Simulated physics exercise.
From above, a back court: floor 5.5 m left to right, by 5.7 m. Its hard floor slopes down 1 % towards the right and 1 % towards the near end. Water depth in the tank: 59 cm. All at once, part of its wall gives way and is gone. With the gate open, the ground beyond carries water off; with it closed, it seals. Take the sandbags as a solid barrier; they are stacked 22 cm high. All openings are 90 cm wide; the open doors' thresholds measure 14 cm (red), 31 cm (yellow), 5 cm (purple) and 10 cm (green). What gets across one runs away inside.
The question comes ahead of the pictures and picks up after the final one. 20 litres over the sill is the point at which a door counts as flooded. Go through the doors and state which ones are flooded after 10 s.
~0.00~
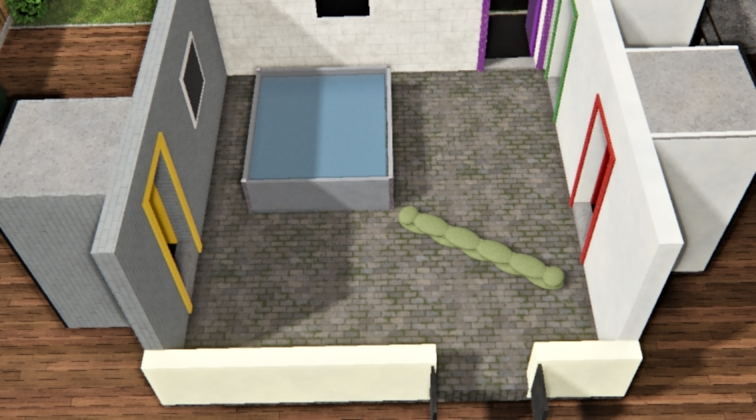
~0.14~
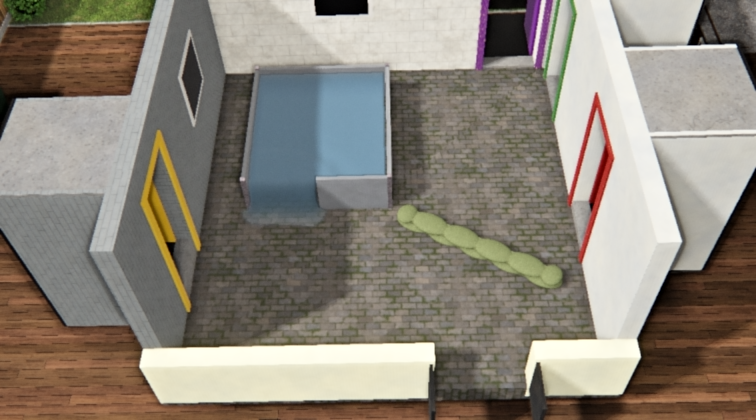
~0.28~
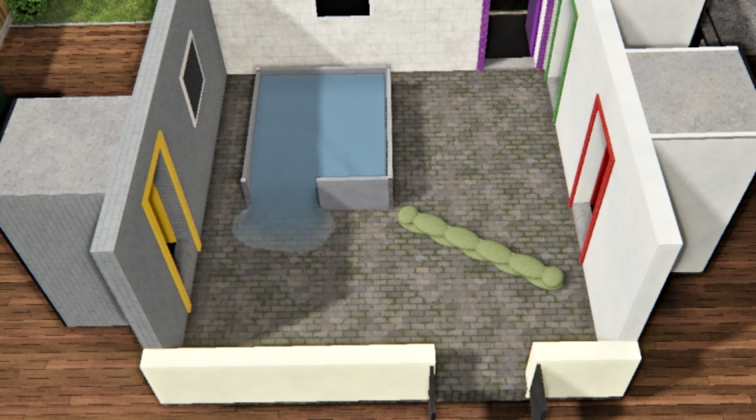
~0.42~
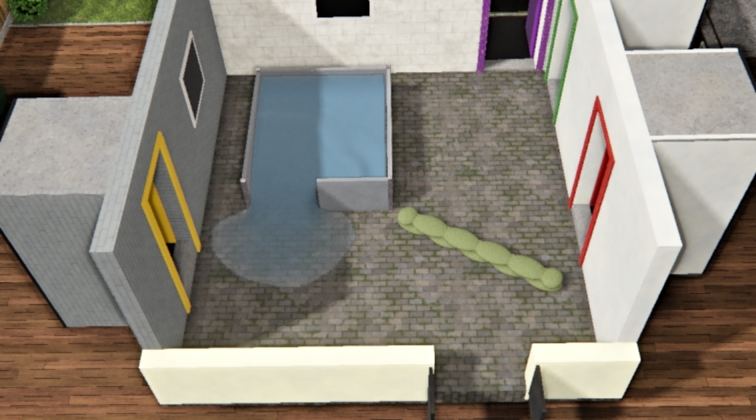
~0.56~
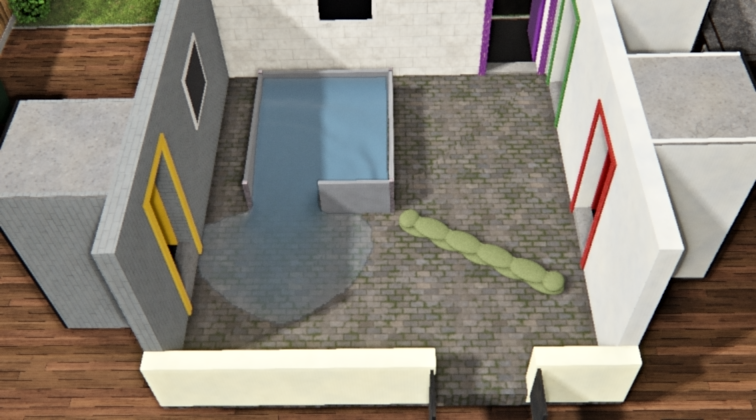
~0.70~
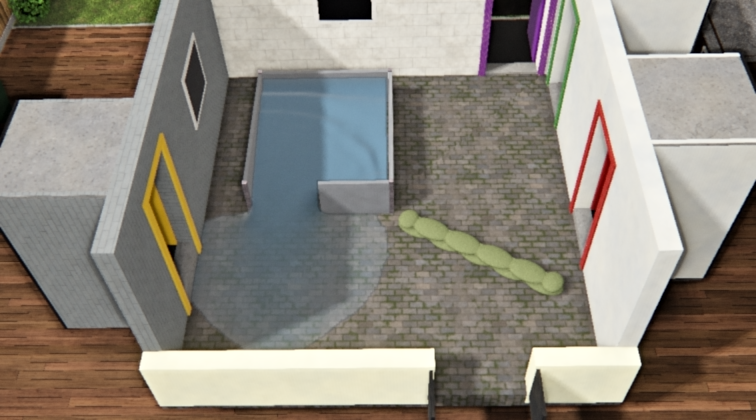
As I see it, the red door is going to fall short of the limit; the yellow door is going to fall short of the limit; the purple door is going to fall short of the limit; the green door is going to fall short of the limit.
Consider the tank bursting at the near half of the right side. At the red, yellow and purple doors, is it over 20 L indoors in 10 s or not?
Red beyond, yellow short, purple beyond.
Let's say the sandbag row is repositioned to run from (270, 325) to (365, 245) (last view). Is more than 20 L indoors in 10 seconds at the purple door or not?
Checked against the limit, purple is too much.
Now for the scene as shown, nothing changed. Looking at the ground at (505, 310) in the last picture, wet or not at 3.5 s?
Soaked.
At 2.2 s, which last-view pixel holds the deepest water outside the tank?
Look around (192, 378).
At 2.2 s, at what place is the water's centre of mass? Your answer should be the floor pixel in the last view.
Balance point at about (306, 215).
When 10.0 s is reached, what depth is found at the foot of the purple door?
Roughly 5.5 cm.
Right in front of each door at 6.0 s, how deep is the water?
You'd see red at 6 cm, yellow at 15 cm, purple at 0 cm and green at 3 cm.
After 1.4 s water covers 25 % of the floor and is deepest (44 cm) near (178, 378); red door not reached, yellow door 23 cm at the sill, 0 L in, purple door not reached, green door not reached.
After 2.2 s water covers 30 % of the floor and is deepest (42 cm) near (192, 378); red door not reached, yellow door 19 cm at the sill, 0 L in, purple door not reached, green door not reached.
After 3.5 s water covers 45 % of the floor and is deepest (28 cm) near (206, 378); red door not reached, yellow door 20 cm at the sill, 0 L in, purple door not reached, green door not reached.
After 6.0 s water covers 75 % of the floor and is deepest (24 cm) near (597, 376); red door 6 cm at the sill, 0 L in, yellow door 15 cm at the sill, 0 L in, purple door not reached, green door 3 cm at the sill, 0 L in.
After 10.0 s water covers 95 % of the floor and is deepest (17 cm) near (583, 376); red door 4 cm at the sill, 0 L in, yellow door 12 cm at the sill, 0 L in, purple door 5 cm at the sill, 6 L in, green door 6 cm at the sill, 0 L in.
